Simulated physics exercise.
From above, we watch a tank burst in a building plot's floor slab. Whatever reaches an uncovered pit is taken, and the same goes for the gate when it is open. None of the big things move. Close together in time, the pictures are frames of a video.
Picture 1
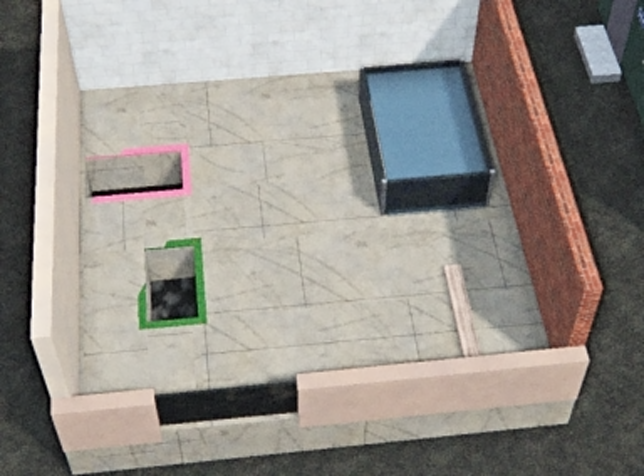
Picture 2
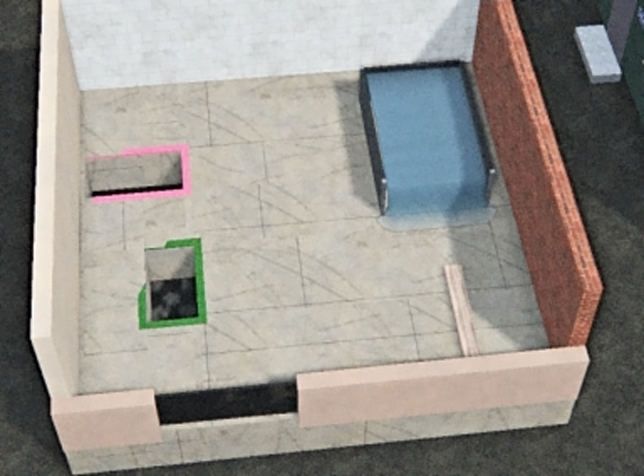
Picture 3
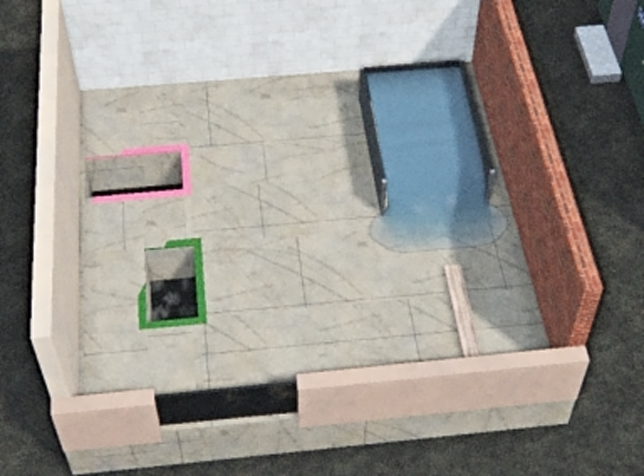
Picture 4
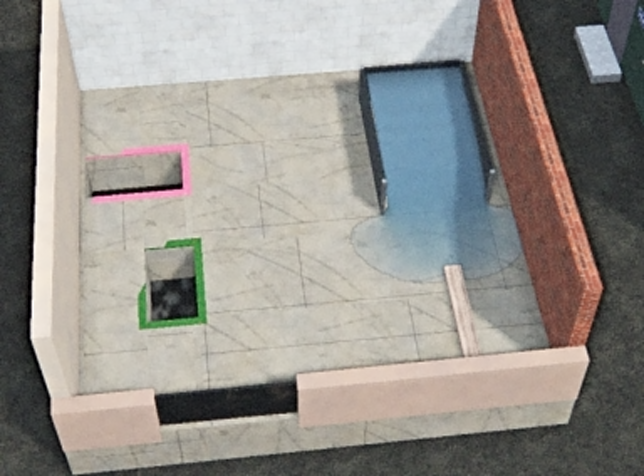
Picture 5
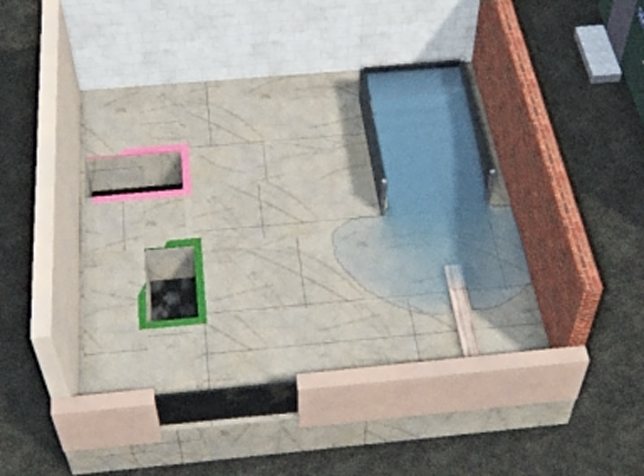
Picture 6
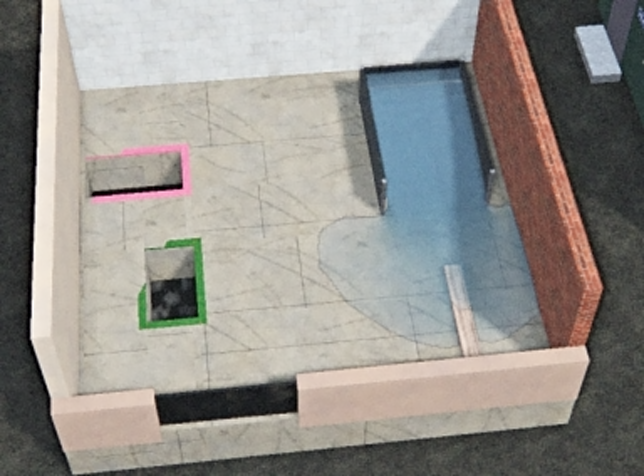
A walled building plot with a pale, cracked floor slab is seen from above by a still camera, with a red brick wall on the right. A dark-sided tank of blue water stands at the upper right, a pink-edged opening and a green-edged one lie on the left, and a light plank rests at the lower right. The tank's near side opens and water pours out, spreading across the slab toward the viewer, around the plank and leftward in a thin, rounded sheet.
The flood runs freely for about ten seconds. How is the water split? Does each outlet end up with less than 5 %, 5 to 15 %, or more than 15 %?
Each ends thus: The gate with less than 5 %; the green pit with more than 15 %; the pink pit with 5 to 15 %.
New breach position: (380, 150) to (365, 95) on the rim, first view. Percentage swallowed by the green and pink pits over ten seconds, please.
In percent: Green 15, pink 40.
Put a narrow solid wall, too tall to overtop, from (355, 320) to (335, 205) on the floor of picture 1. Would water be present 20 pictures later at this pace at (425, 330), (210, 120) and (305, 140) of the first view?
Taken in turn, the three points are soaked, unsoaked and unsoaked.
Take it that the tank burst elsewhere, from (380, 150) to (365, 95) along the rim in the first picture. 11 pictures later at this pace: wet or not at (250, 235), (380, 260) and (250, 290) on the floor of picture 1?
Point 1: Inundated; point 2: Unwetted; point 3: Inundated.
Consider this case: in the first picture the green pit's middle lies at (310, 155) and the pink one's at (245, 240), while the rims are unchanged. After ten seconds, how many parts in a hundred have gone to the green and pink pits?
The green pit ends up with 2 per cent, the pink pit with 15 per cent.
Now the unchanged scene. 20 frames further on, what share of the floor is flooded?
Roughly 45 per cent.
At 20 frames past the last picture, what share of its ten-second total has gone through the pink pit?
Something like 0 in a hundred.
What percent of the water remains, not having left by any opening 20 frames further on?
That works out to about 100 per cent.
A moment on, water covers 30 % of the floor; the gate 0 %, the green pit 0 %, the pink pit 0 %.
Next, water covers 35 % of the floor; the gate 0 %, the green pit 0 %, the pink pit 0 %.
Then, water covers 45 % of the floor; the gate 0 %, the green pit 0 %, the pink pit 0 %.
Later, water covers 70 % of the floor; the gate 0 %, the green pit 11 %, the pink pit 3 %.
In the end, water covers 80 % of the floor; the gate 0 %, the green pit 27 %, the pink pit 10 %.
